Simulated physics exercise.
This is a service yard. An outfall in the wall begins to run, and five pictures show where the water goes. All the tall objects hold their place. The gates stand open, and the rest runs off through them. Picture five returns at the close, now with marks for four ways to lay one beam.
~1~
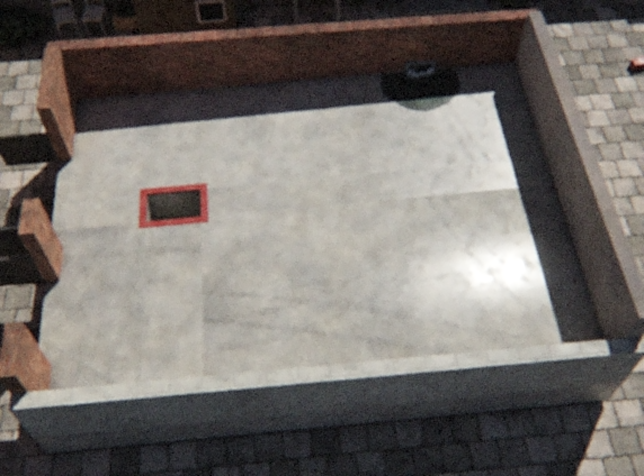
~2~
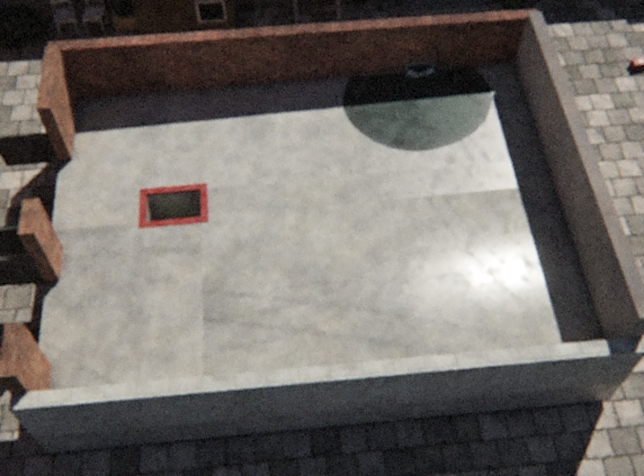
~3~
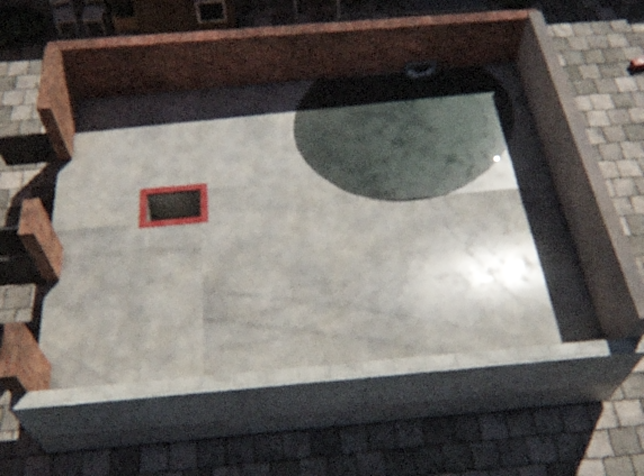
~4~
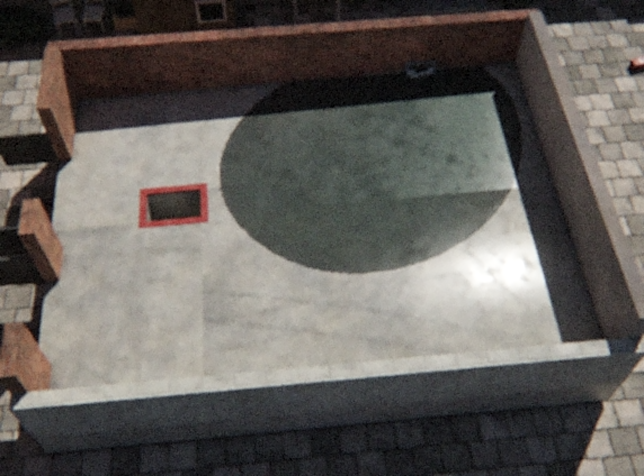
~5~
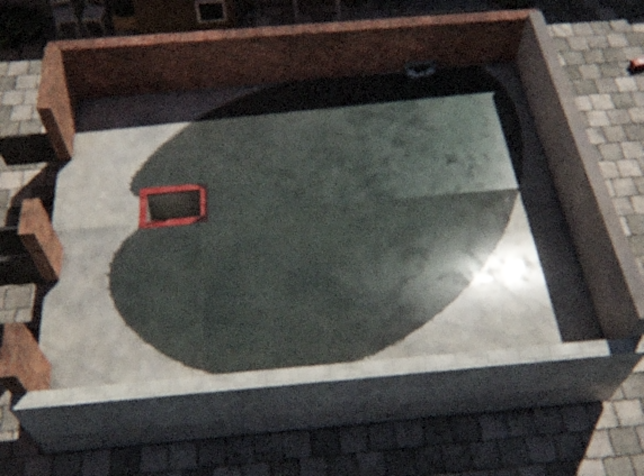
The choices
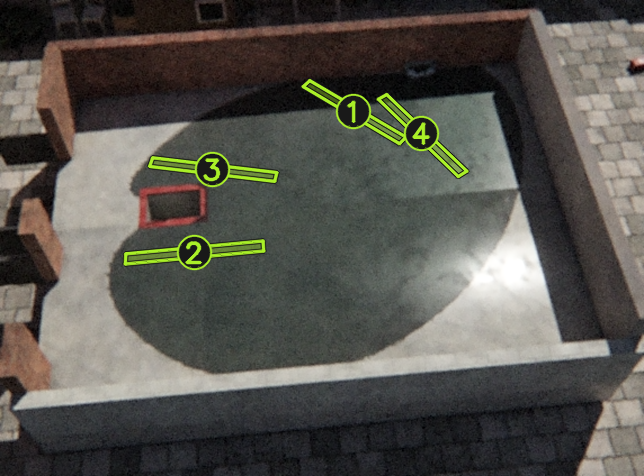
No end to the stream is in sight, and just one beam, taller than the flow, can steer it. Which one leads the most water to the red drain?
2 is best.
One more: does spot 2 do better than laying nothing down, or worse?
Spot 2 is better.
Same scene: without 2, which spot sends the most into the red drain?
The answer is 4.
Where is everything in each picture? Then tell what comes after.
Outfall at (420, 66); red drain at (174, 205); open gate at (56, 322); open gate at (68, 202); water covers 2 % of the ground and shows as far out as (425, 105); red drain still dry.
Water covers 8 % of the ground and shows as far out as (411, 147); red drain still dry.
Water covers 19 % of the ground and shows as far out as (368, 194); red drain still dry.
Water covers 35 % of the ground and shows as far out as (260, 238); red drain still dry.
Water covers 58 % of the ground and shows as far out as (144, 332); red drain taking water.
On the marked copy, 1 from (306, 83) to (402, 140); 2 from (125, 258) to (263, 245); 3 from (151, 162) to (275, 176); 4 from (382, 96) to (462, 173).
With 1, about 3 % of the stream runs into the red drain, about 97 % out by the gates.
With 2, about 22 % of the stream runs into the red drain, about 78 % out by the gates.
With 3, about 4 % of the stream runs into the red drain, about 96 % out by the gates.
With 4, about 11 % of the stream runs into the red drain, about 89 % out by the gates.
